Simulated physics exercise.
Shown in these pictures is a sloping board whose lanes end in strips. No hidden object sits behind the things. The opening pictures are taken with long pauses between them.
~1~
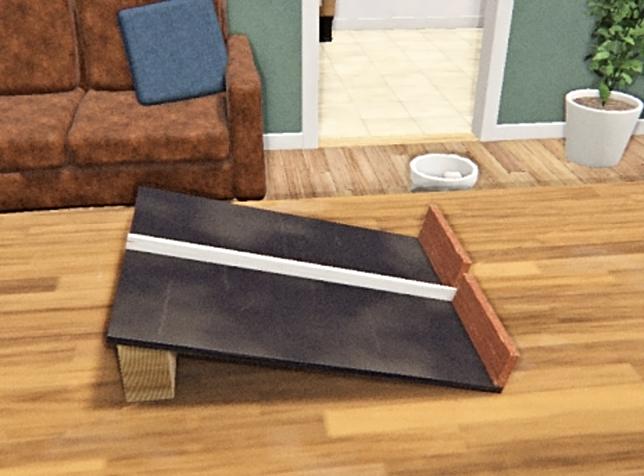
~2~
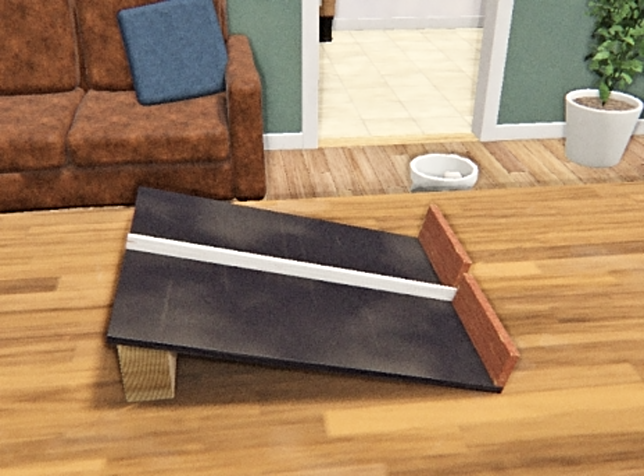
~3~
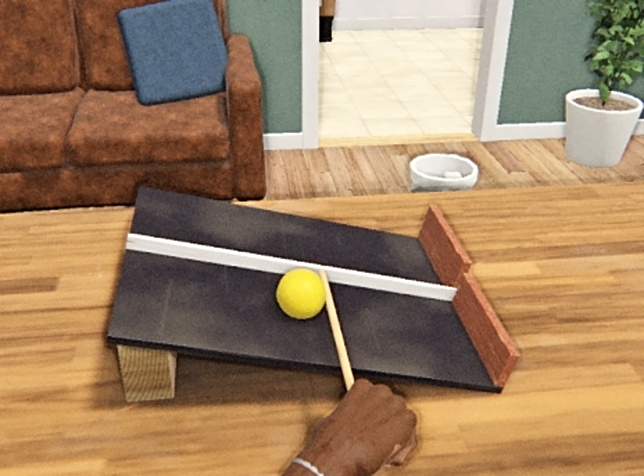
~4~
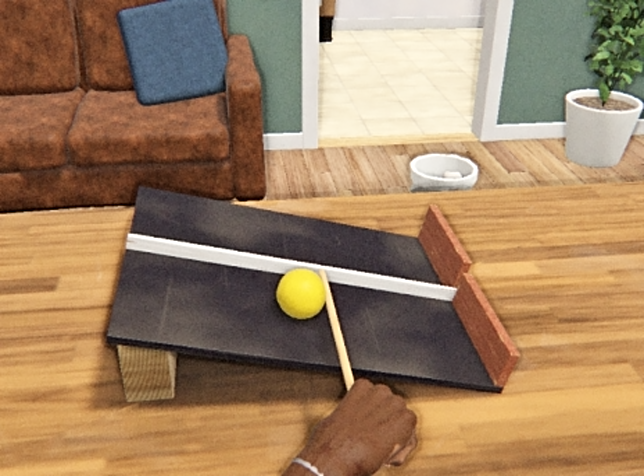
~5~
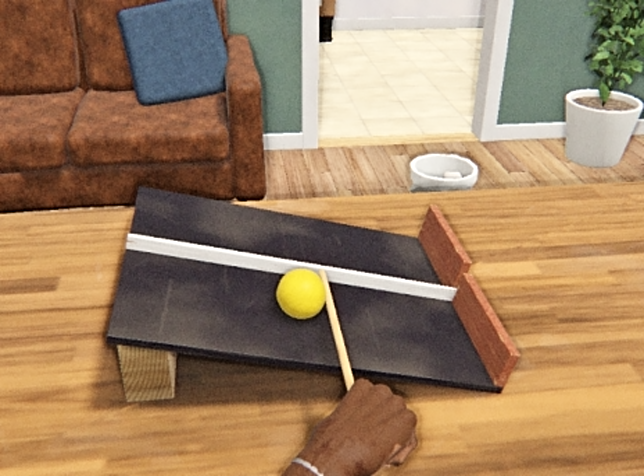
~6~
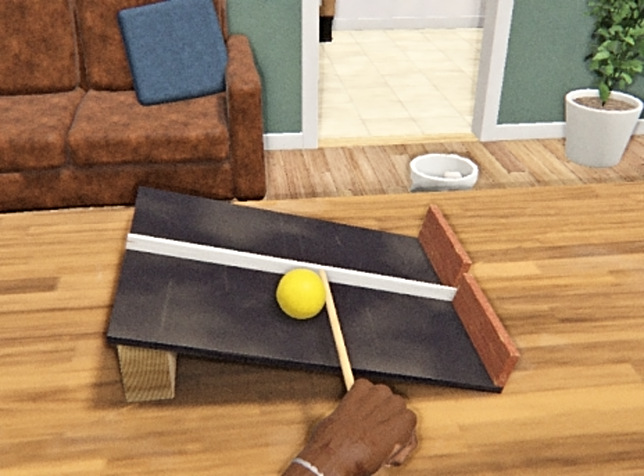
We see a dark sloping board with a white divider and reddish end pieces on a wooden surface, empty at first; then a yellow ball appears on it, held back by a hand with a stick, and nothing moves.
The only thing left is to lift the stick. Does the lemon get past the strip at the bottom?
It fails to get over.
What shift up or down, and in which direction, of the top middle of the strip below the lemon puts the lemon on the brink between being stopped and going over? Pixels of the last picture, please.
Close to 20 pixels in the downward direction.
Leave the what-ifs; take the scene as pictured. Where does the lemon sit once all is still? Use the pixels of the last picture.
Its centre ends up near (459, 319).
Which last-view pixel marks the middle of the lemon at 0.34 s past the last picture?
(357, 303).
Then, 0.34 s after the last picture, lemon rolling on the board near (357, 303).
At rest, the lemon gets caught, near (459, 319).
